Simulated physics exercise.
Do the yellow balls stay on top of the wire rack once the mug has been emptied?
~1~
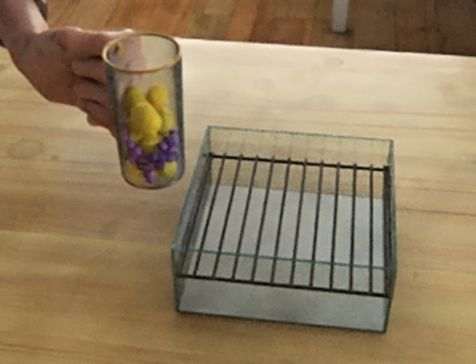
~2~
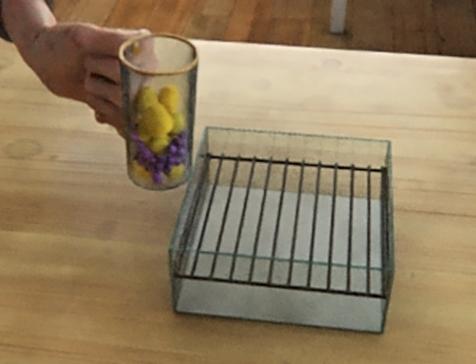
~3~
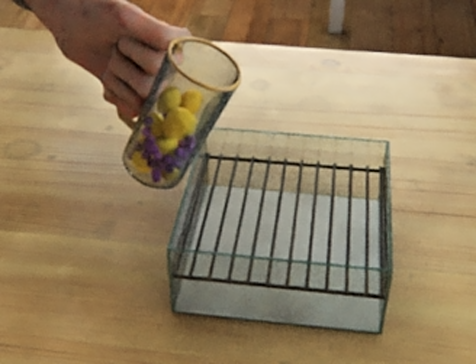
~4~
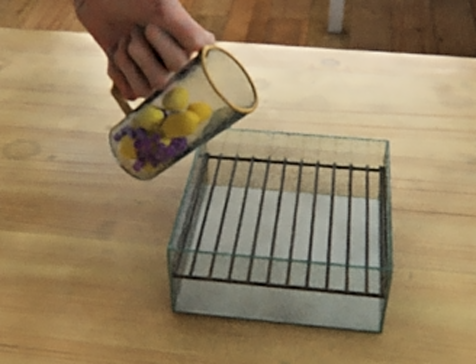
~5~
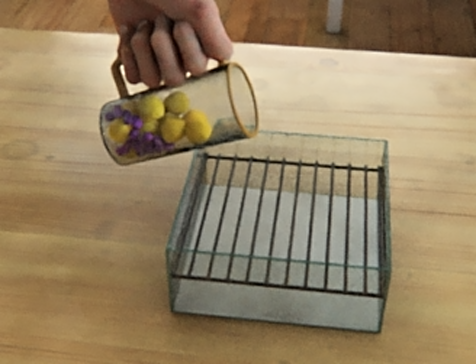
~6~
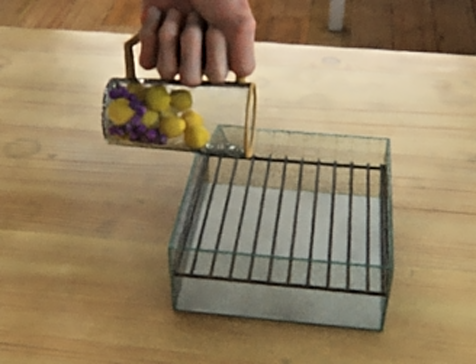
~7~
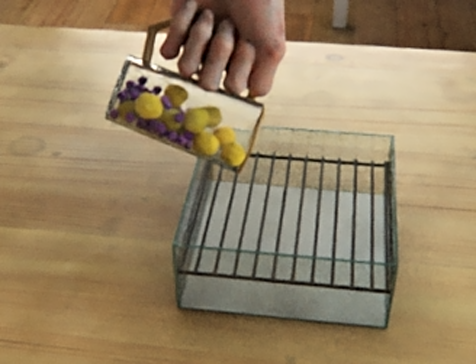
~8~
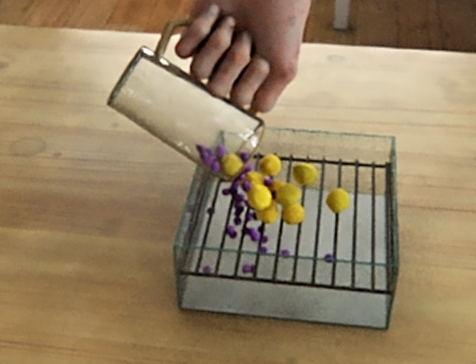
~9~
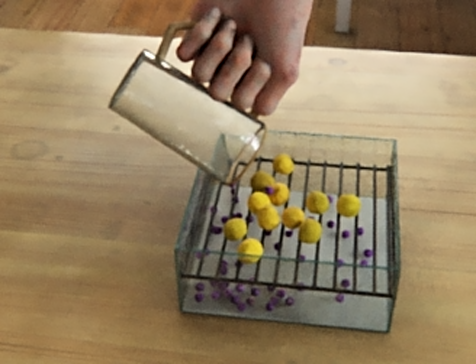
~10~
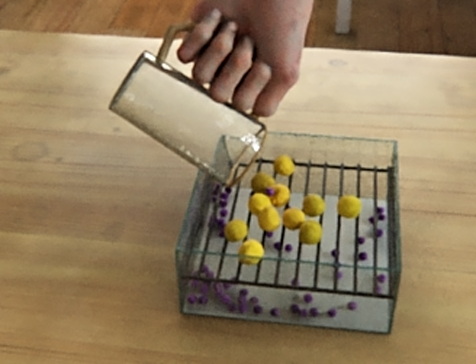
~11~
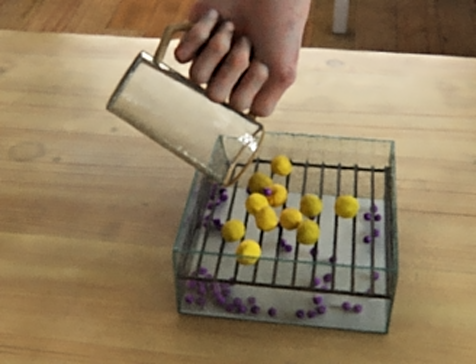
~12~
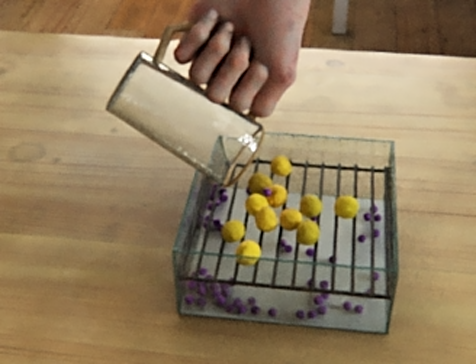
Yes, the yellow balls are all caught on top of the wires, while nearly all of the small purple pieces end up below the rack.
At first, a hand holds a clear glass mug of larger yellow balls and small purple pieces upright, to the left of a glass box with a dark wire rack across it. The hand moves the mug a little to the right and tilts it until it lies on its side, with the mix still inside. It then tips the mug further, and the mix tumbles out onto the rack. The purple pieces drop between the wires and scatter across the bottom of the box. The yellow balls come to rest on top of the wires, while the hand keeps the emptied mug tilted above.
